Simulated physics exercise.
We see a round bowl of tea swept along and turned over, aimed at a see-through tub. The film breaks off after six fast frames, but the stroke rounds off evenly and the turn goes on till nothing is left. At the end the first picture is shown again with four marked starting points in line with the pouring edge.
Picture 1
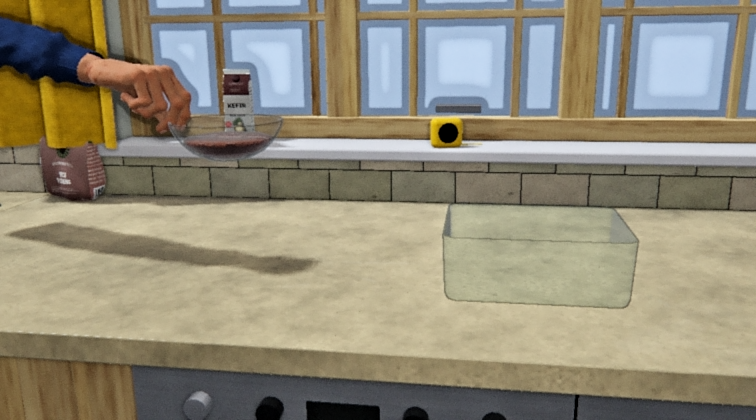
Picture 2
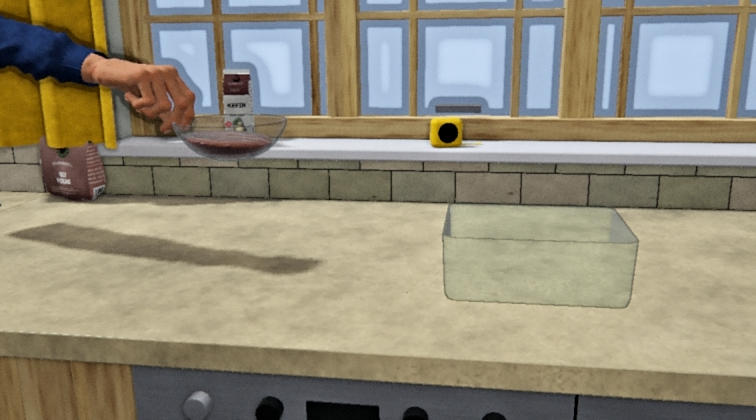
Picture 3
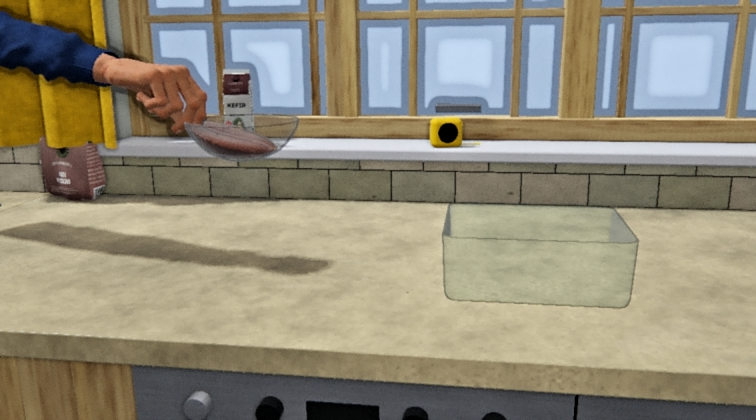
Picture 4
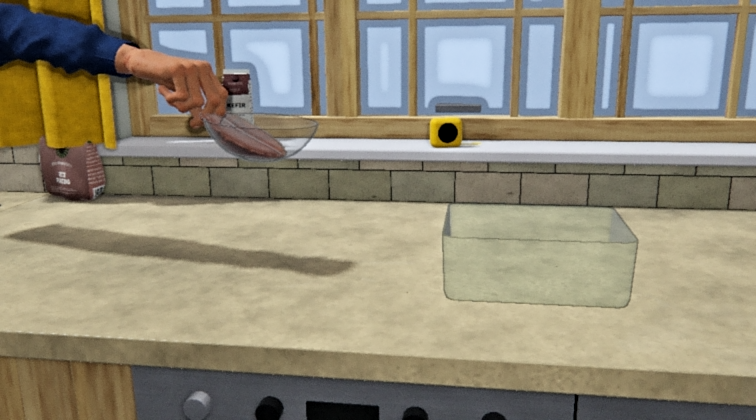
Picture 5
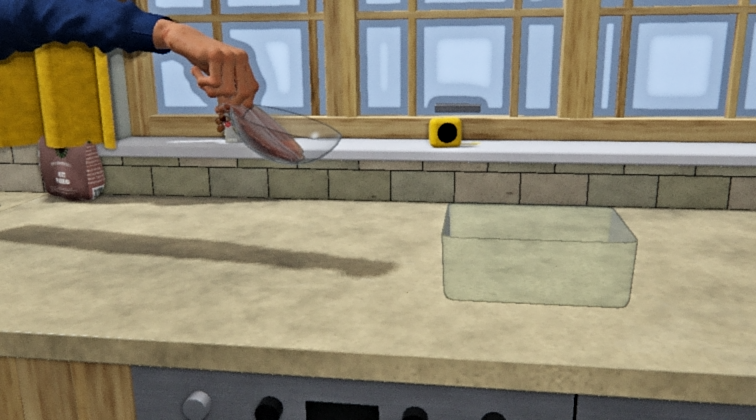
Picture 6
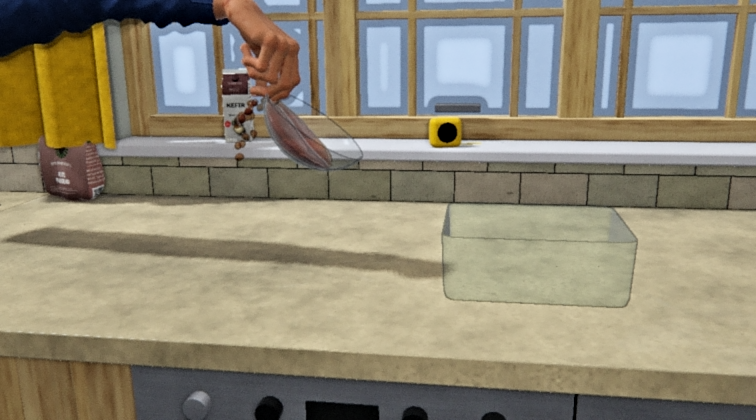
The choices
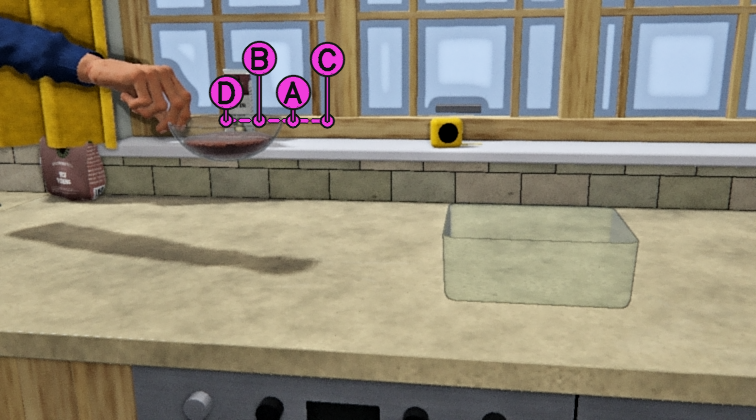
Clear round bowl with reddish-brown contents moving right in a person's hand and tilting steeply, left of a see-through tub.
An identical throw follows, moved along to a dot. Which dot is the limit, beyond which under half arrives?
Take C.
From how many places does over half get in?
One.
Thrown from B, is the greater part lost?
Yes.
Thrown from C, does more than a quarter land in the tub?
Yes, it does.
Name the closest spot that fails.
A it is.
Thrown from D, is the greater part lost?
Yes.
On the marked copy, A at (293, 120); B at (259, 120); C at (327, 121); D at (226, 120).
With A, about 29 % lands in the tub, 63 % falls short and 7 % goes beside or beyond.
With B, about 0 % lands in the tub, 96 % falls short and 4 % goes beside or beyond.
With C, about 64 % lands in the tub, 18 % falls short and 18 % goes beside or beyond.
With D, about 0 % lands in the tub, 97 % falls short and 3 % goes beside or beyond.
